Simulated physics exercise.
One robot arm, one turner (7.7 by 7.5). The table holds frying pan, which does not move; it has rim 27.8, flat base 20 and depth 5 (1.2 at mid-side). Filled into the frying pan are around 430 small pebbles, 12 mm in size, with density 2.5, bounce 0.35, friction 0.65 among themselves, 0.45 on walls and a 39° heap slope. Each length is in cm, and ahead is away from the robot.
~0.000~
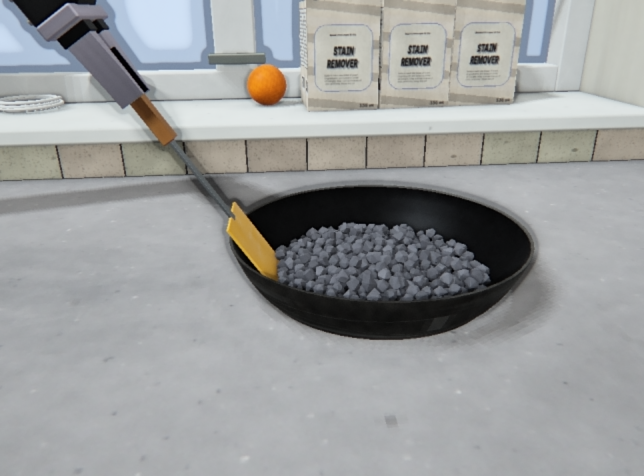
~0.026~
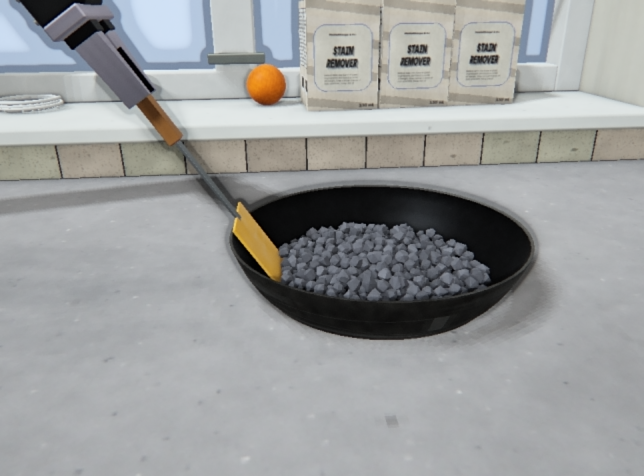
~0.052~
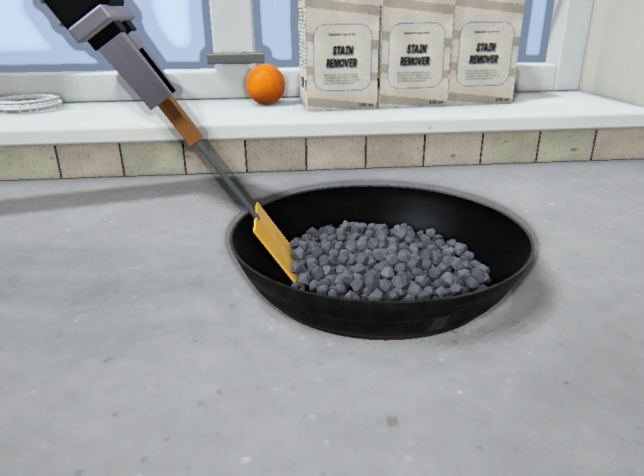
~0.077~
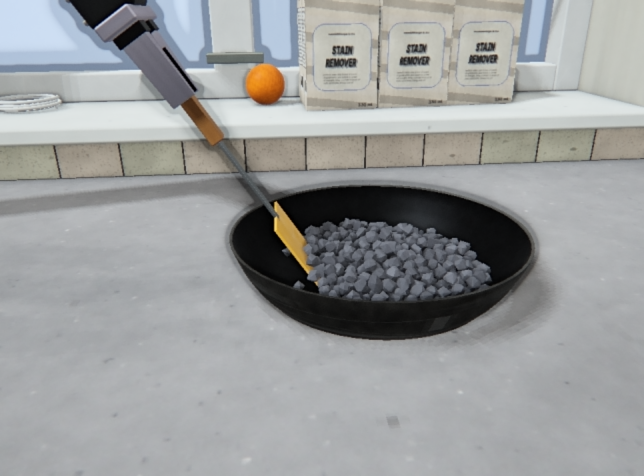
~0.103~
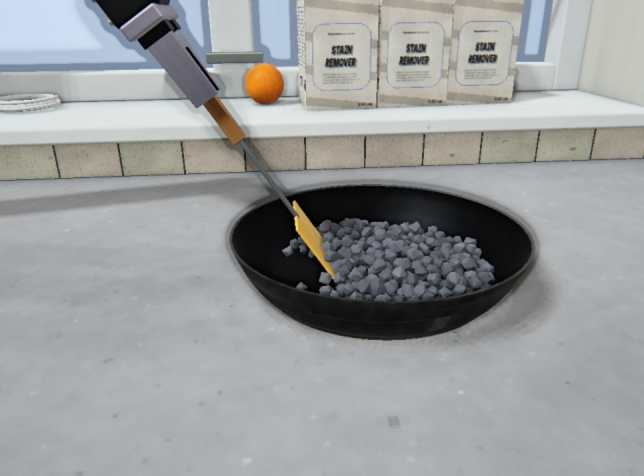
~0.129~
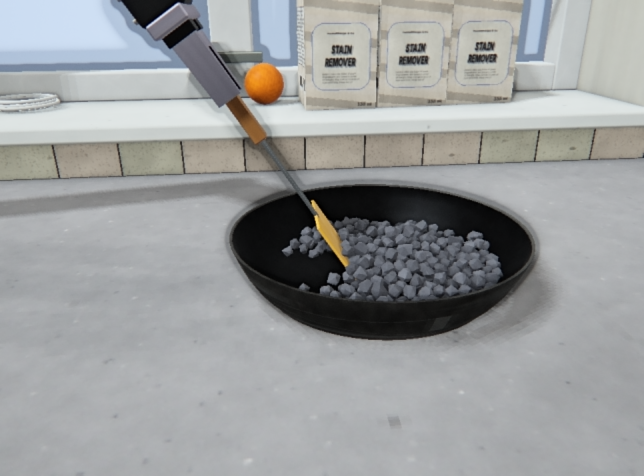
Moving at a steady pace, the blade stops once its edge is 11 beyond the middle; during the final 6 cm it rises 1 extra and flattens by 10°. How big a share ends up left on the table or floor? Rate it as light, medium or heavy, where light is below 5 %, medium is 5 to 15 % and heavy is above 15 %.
Rating: Heavy.
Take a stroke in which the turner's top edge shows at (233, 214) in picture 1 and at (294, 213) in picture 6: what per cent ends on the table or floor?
Close to 15 in a hundred.
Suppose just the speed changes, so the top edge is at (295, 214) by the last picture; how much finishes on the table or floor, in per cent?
Some 15 percent.
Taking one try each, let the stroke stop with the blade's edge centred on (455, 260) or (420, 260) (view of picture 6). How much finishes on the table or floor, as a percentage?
I'd say roughly 0 per cent, then roughly 0 per cent.
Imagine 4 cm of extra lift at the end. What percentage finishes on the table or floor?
20 per cent.
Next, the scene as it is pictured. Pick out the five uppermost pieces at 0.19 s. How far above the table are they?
Around 5 cm above the table.
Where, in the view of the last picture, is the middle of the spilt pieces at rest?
In the last view, it's around (548, 249).
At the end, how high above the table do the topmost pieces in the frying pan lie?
Roughly 5.0 centimetres.
After 0.19 s, sloping 57°, highest piece 5 above the table; 433 in the frying pan.
After 0.26 s, sloping 53°, highest piece 8 above the table; 433 in the frying pan.
After 0.49 s, sloping 47°, highest piece 11 above the table; 333 in the frying pan, 56 on the table or floor, 44 on the blade or in flight.
After 1.54 s, sloping 47°, highest piece 5 above the table; 331 in the frying pan, 102 on the table or floor.
At rest, 331 in the frying pan, 102 on the table or floor. That is 24 % on the table or floor.
